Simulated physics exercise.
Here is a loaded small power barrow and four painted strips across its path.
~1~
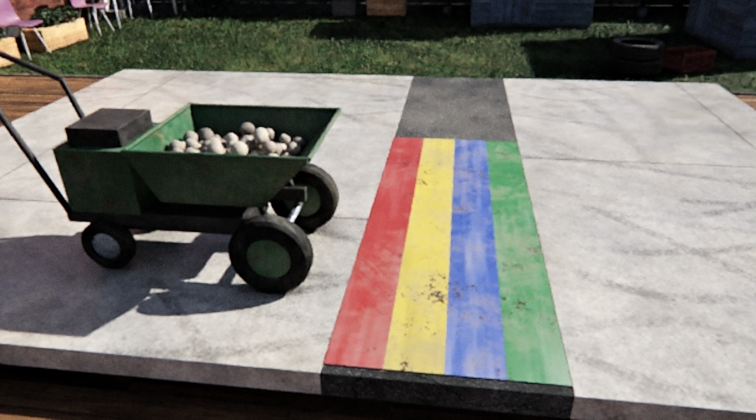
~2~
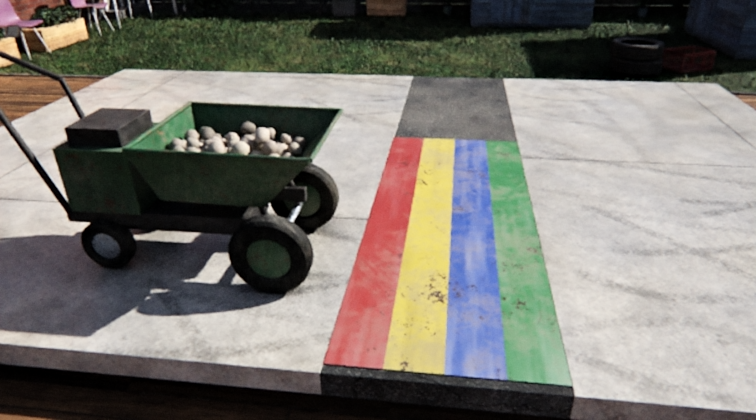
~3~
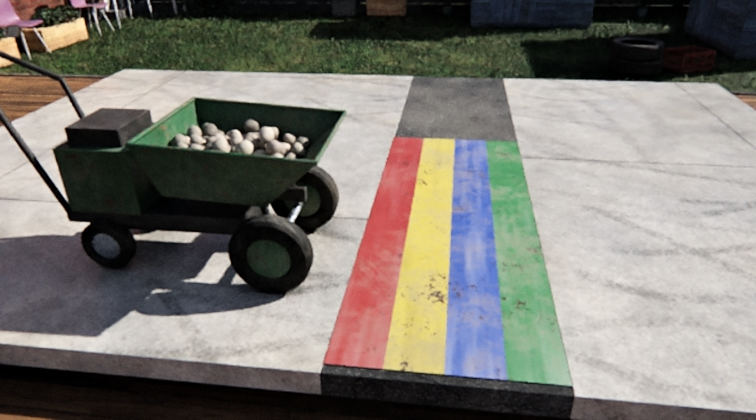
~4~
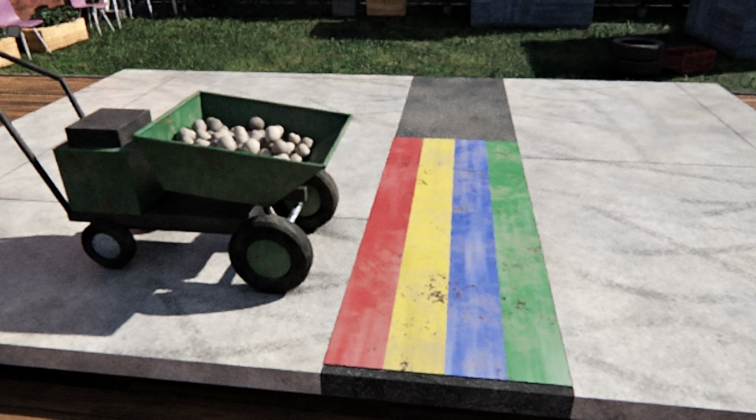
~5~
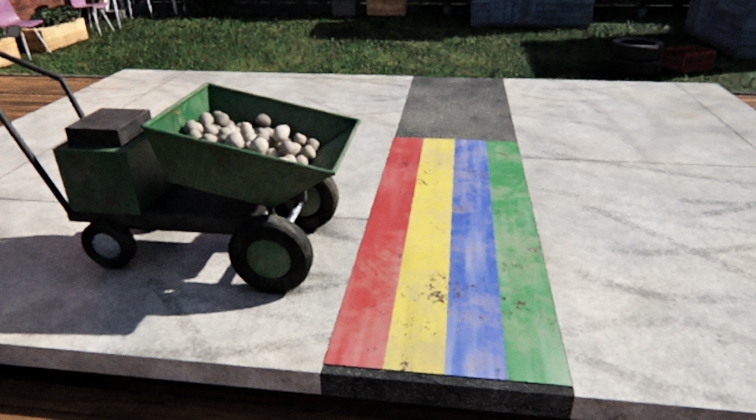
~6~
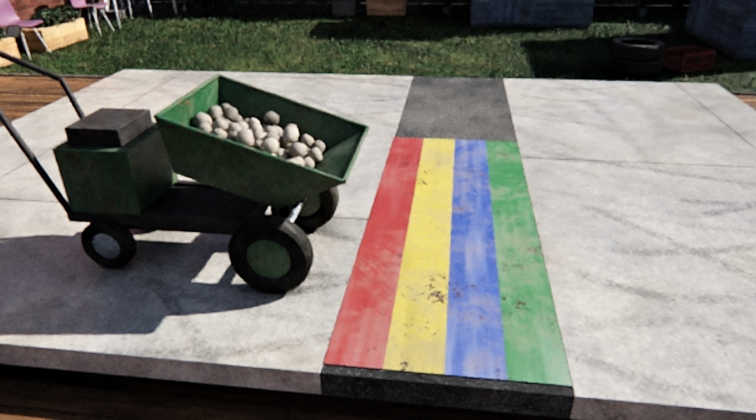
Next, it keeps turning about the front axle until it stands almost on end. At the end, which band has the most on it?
The yellow one gets the largest share.
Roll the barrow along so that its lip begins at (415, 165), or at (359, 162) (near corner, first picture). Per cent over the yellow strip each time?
Roughly 0 per cent, and 10 per cent.
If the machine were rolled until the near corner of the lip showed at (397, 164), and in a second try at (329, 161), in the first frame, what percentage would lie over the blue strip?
About 30 and 30 per cent.
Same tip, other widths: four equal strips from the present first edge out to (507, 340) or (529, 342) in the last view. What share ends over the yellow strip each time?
First some 30, then 40 per cent.
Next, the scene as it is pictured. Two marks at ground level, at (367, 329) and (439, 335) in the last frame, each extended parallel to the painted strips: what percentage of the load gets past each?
First some 80, then 30 per cent.
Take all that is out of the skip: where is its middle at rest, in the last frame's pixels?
Close to (435, 259).
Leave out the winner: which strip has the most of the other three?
Next in line is the strip in blue.
Shortly afterwards, skip tipped steeply; the whole lot in the skip.
Next, skip tipped steeply; the bulk in the skip; near a quarter over the yellow strip; only a few over the blue strip.
Some moments later, skip tipped right over; near a quarter in the skip; a little over the red strip; near half over the yellow strip; near a quarter over the blue strip; only a few over the green strip; only a few off the paint.
In the end, skip tipped right over; near a quarter in the skip; a little over the red strip; near half over the yellow strip; near a quarter over the blue strip; only a few over the green strip; only a few off the paint.
